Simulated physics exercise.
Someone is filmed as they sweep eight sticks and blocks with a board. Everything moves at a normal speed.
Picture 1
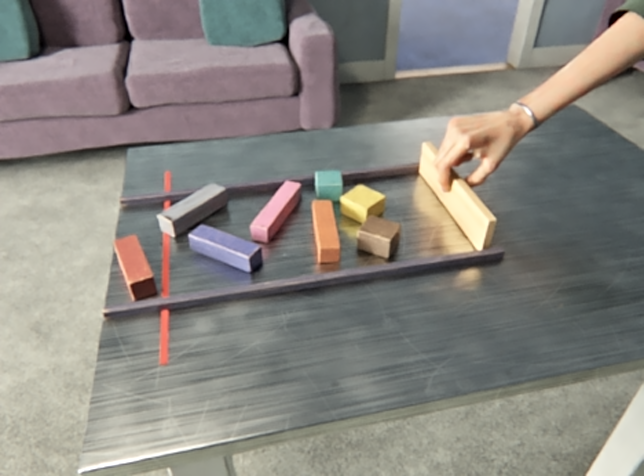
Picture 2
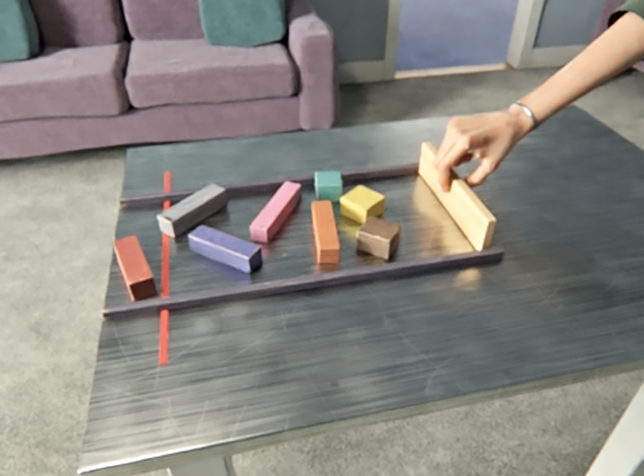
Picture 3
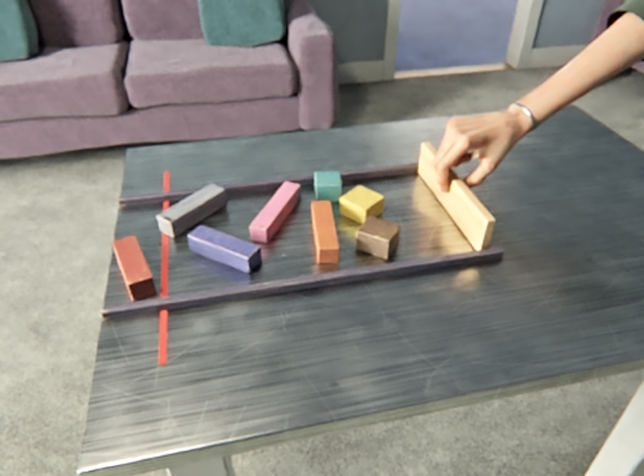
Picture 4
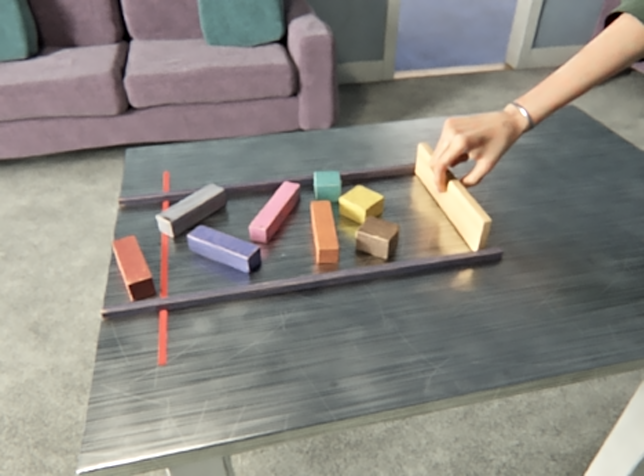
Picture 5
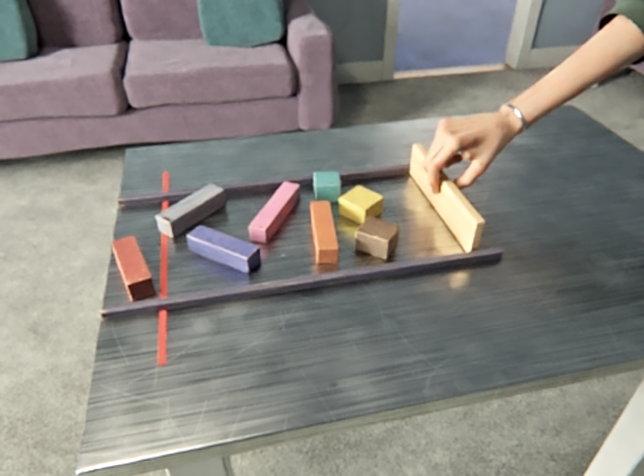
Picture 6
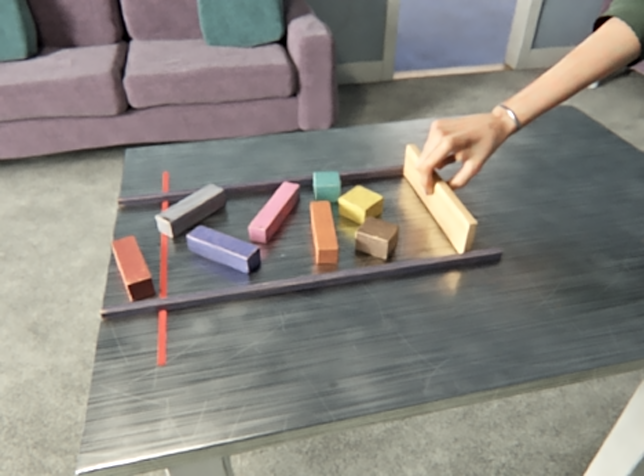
On a dark table in front of a purple sofa, a hand held a wooden board upright and slid it slightly left toward the scattered coloured blocks, which all stayed still.
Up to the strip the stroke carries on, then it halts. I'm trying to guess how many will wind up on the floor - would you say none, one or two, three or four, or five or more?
The push clears three or four off the end, I'd bet.
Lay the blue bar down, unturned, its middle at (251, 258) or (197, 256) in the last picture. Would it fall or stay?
In that order: Slips off, then slips off.
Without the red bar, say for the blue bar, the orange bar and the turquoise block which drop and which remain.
Well, the blue bar topples off, the orange bar is left in place and the turquoise block is left in place.
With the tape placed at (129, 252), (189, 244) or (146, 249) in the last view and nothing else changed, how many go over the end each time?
Floor tally per try: 5 / 1 / 5.
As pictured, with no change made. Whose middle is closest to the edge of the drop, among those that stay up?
It's the pink bar.
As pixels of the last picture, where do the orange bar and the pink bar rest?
Near (113, 266) and (111, 225).
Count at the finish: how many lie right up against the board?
The count comes out at 3.
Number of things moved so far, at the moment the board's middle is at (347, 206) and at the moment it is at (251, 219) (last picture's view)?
The count reaches 4 first and 7 second.
Soon after, none off yet; red bar at rest near (133, 267); grey stick at rest near (193, 210); blue bar at rest near (224, 249).
Then, none off yet; red bar at rest near (133, 267); grey stick at rest near (193, 210); blue bar moved a little near (205, 251).
Further on, none off yet; red bar moved a little near (104, 275); grey stick moved about its own width near (137, 218); blue bar moved about its own width near (128, 267).
At rest, the number that fall off is three or four; fallen, blue bar, grey stick and red bar.
